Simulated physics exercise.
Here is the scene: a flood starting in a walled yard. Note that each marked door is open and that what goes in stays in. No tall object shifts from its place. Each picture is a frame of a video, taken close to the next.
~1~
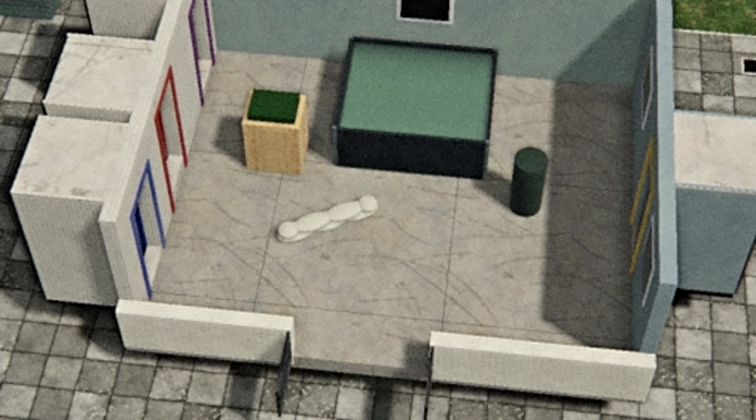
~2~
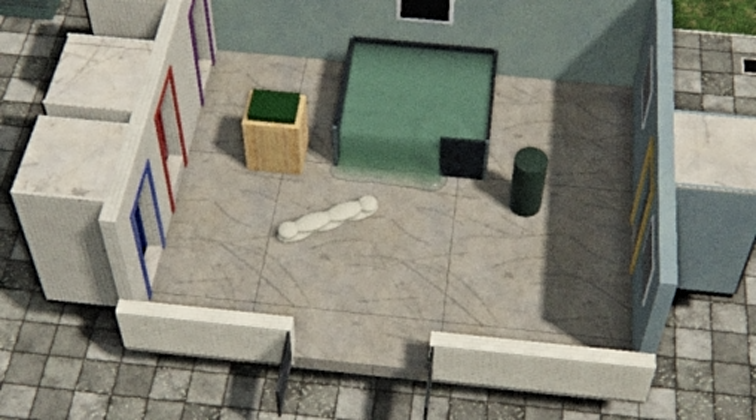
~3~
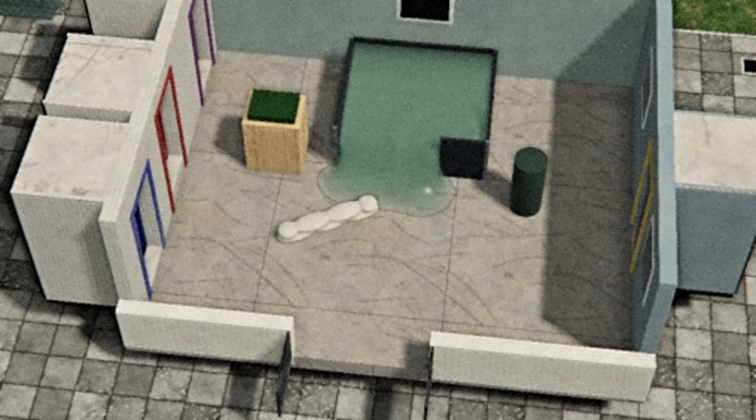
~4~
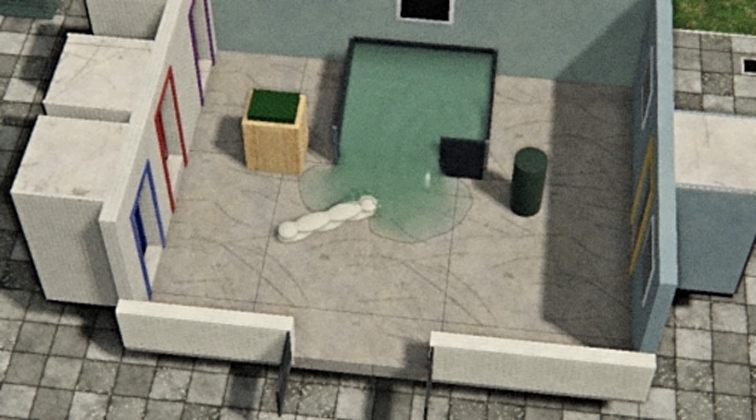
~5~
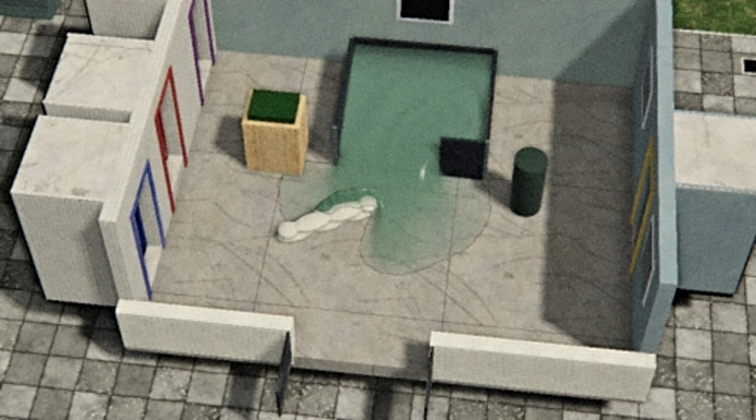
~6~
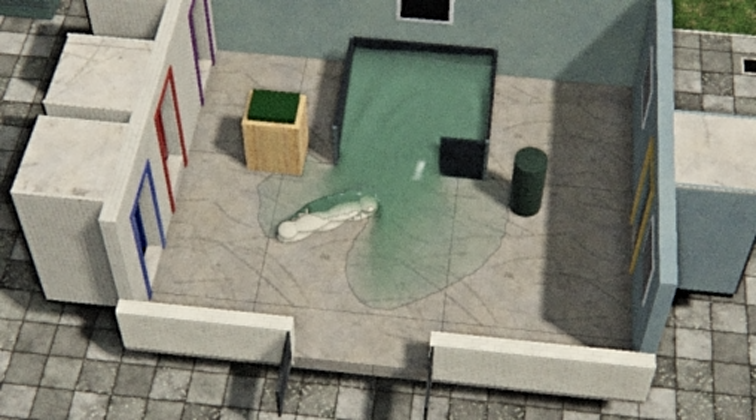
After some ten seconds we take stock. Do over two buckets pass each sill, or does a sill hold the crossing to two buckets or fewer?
My prediction: I expect the blue door to see over two buckets, I expect the red door to see two buckets at most, I expect the purple door to see two buckets at most, I expect the yellow door to see over two buckets.
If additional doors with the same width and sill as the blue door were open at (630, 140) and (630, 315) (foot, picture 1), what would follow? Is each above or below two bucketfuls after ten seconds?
The first stays short of it, the second crosses the line.
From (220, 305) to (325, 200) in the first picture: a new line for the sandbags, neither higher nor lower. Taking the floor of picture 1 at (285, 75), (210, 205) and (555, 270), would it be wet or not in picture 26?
Going in the order you gave, that's left unsoaked, then waterlogged, then left unsoaked.
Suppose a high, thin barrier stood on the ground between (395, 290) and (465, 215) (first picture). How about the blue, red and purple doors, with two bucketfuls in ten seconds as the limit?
The blue door tops the limit, the red door falls short and the purple door falls short.
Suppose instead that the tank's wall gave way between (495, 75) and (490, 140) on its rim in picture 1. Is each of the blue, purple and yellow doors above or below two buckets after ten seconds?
Blue exceeds the limit, purple stays within the limit, yellow exceeds the limit.
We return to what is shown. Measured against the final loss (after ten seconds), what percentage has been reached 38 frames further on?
Roughly 85 percent of it.
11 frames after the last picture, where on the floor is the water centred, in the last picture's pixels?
The centre of mass sits at about (381, 189).
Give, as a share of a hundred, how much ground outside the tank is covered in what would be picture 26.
Some 65 in a hundred.
A moment on, water covers 40 % of the floor; the blue door not reached, the red door not reached, the purple door not reached, the yellow door not reached.
Next, water covers 50 % of the floor; the blue door under two buckets in, the red door wet at the sill, nothing in, the purple door not reached, the yellow door not reached.
Then, water covers 65 % of the floor; the blue door over two buckets in, the red door under two buckets in, the purple door wet at the sill, nothing in, the yellow door wet at the sill, nothing in.
Later, water covers 90 % of the floor; the blue door far over two buckets in, the red door under two buckets in, the purple door wet at the sill, nothing in, the yellow door under two buckets in.
In the end, water covers 95 % of the floor; the blue door far over two buckets in, the red door under two buckets in, the purple door wet at the sill, nothing in, the yellow door over two buckets in.
